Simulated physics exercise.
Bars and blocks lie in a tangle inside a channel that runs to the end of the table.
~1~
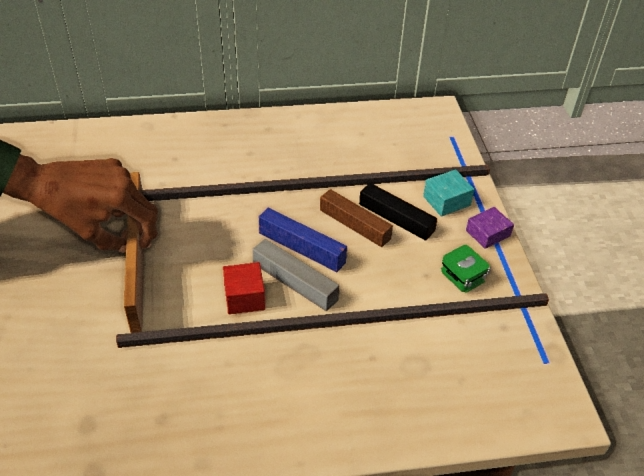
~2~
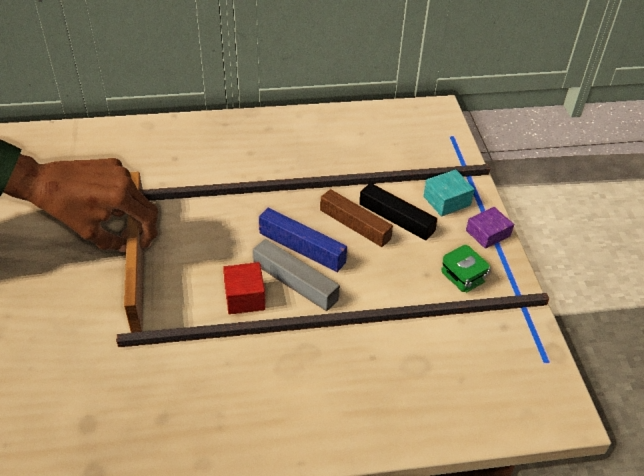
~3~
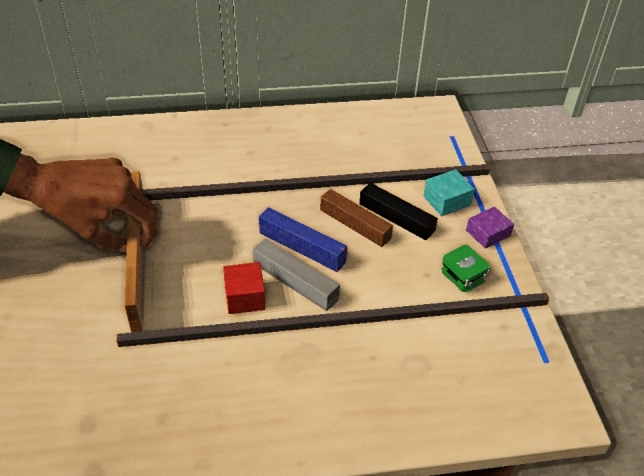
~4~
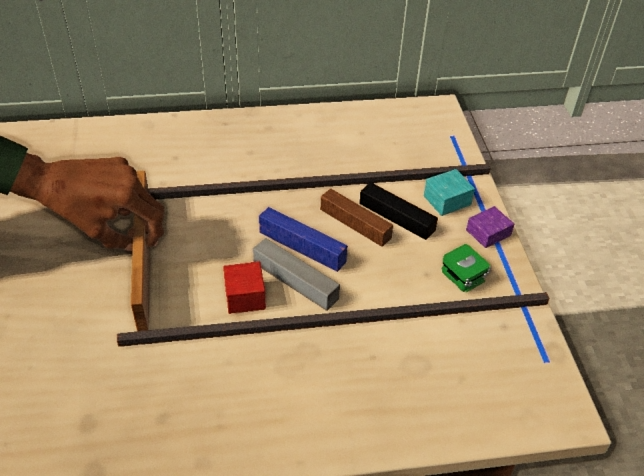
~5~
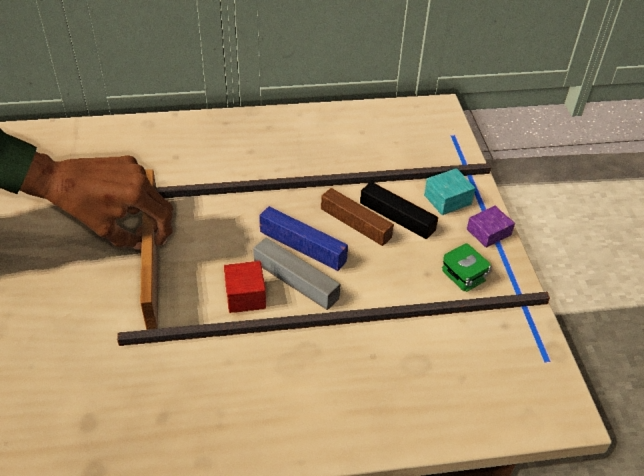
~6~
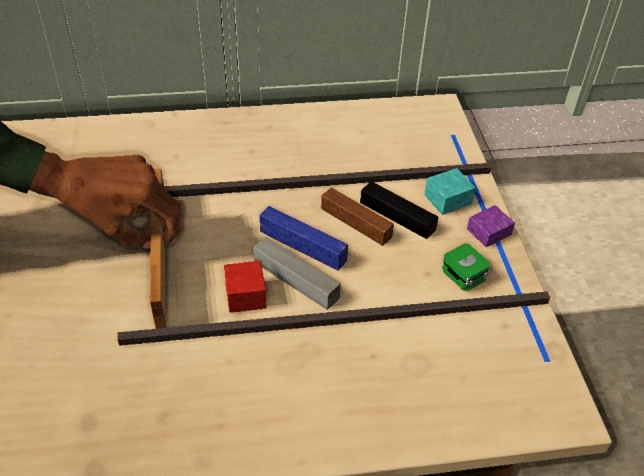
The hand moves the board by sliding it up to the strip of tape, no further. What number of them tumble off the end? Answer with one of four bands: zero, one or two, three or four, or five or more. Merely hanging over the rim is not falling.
Five or more.
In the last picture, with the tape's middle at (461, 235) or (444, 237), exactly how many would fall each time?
The first gives 3 and the second gives 1.
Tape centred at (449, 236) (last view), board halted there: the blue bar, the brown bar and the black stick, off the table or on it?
OK, so the blue bar stays where it is, the brown bar stays where it is, and the black stick? It stays where it is.
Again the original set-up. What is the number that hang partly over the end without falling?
1.
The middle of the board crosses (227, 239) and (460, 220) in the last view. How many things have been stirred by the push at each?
Tally: 1; 8.
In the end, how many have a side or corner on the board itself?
That comes to 1.
Early on, none off yet; purple block at rest near (491, 226); turquoise block at rest near (450, 191); green case at rest near (465, 268).
A while later, none off yet; purple block at rest near (491, 226); turquoise block moving near (454, 188); green case travelled about its own width near (493, 261).
Finally, the number that fall off is five or more; lost, grey stick, blue bar, brown bar, black stick, green case, turquoise block and purple block.
